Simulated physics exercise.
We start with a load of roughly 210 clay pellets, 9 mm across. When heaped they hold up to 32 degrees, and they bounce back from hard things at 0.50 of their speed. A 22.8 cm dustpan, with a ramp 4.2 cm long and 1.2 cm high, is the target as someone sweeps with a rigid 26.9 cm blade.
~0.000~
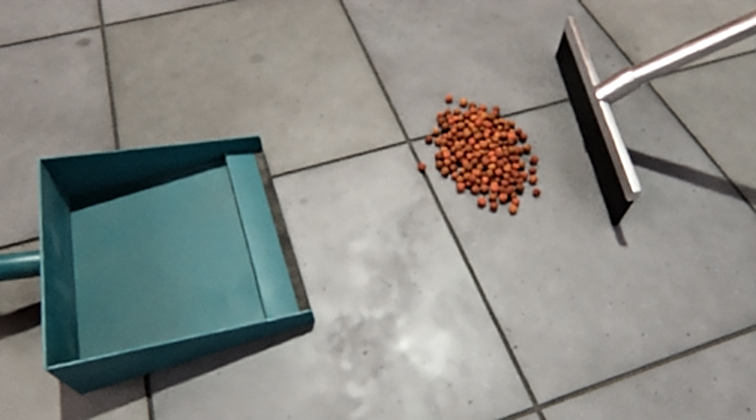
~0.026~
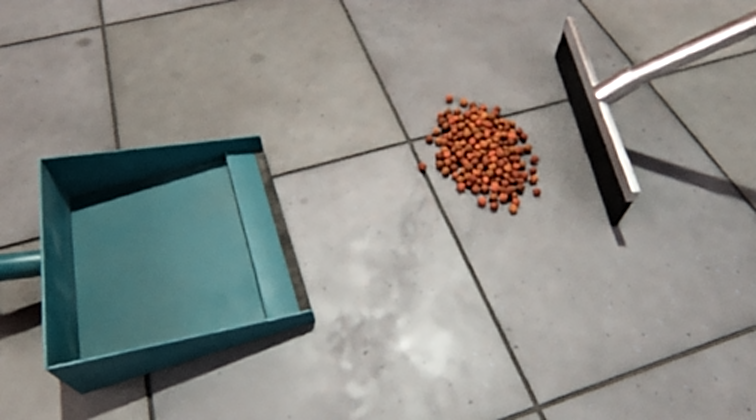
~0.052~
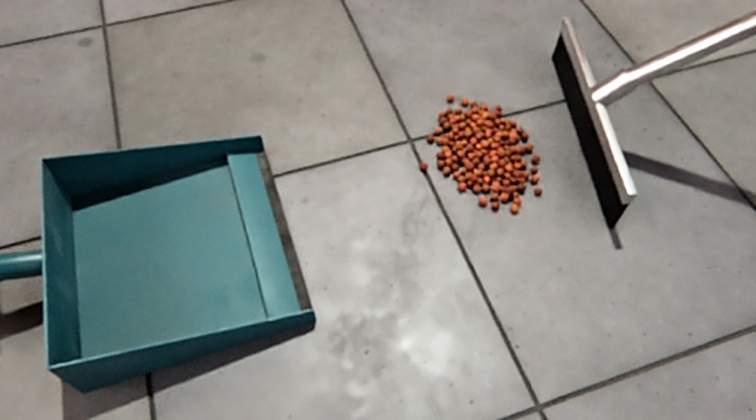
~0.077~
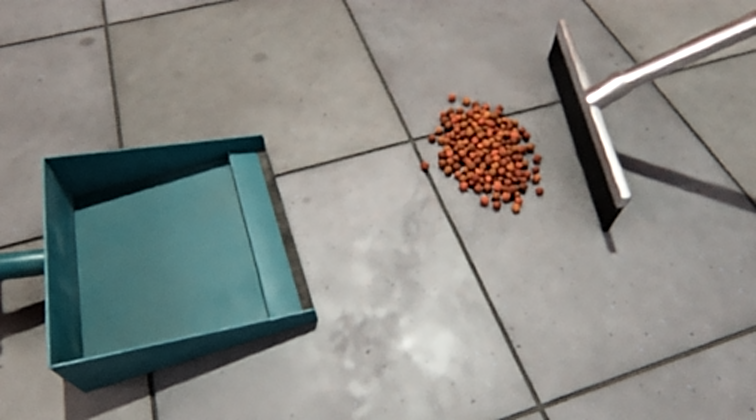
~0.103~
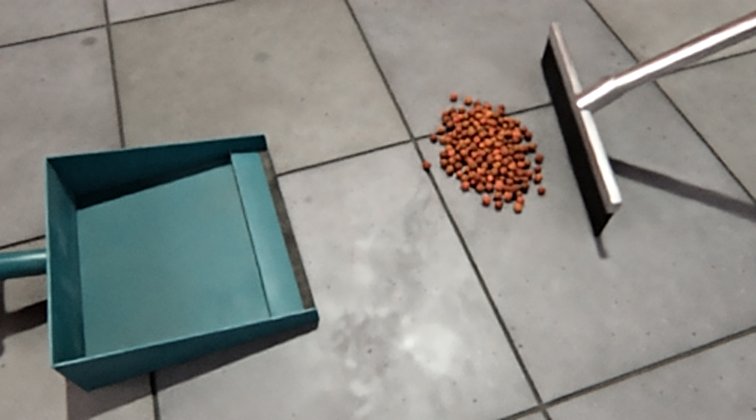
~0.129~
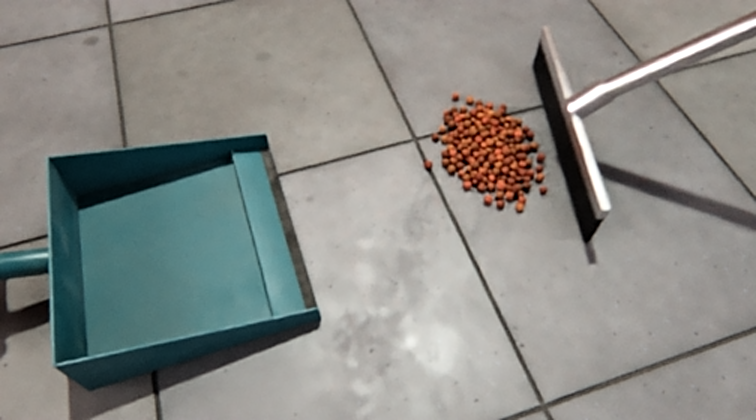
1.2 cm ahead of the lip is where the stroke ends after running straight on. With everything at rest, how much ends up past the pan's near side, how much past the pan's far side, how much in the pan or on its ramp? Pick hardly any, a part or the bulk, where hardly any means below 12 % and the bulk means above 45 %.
Past the pan's near side: Hardly any; past the pan's far side: A part; in the pan or on its ramp: Hardly any.
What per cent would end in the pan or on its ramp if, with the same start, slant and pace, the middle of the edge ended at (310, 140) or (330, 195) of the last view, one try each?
About 20 and 15 per cent.
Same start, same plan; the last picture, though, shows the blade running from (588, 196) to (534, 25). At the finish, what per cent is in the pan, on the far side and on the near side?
Per cent by place - pan 20, far side 35, near side 0.
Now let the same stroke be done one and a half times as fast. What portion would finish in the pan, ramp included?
It would come to roughly 25 percent.
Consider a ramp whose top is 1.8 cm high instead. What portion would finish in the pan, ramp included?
I'd guess close to 0 per cent.
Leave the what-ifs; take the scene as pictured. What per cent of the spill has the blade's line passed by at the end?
10 %.
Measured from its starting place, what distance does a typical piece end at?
That distance is close to 22 cm.
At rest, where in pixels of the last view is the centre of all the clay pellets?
Roughly (306, 195).
After 0.35 s, middle of the blade 19 cm from the lip; 0 % over the lip, far side 5 %, near side 0 %.
After 0.50 s, middle of the blade 10 cm from the lip; 0 % over the lip, far side 10 %, near side 0 %.
After 0.78 s, middle of the blade 5 cm from the lip; 5 % over the lip, far side 15 %, near side 0 %.
At rest (1.1 s), near side 0 %, far side 15 %, pan 5 %, in front of the lip or behind the blade 80 %.
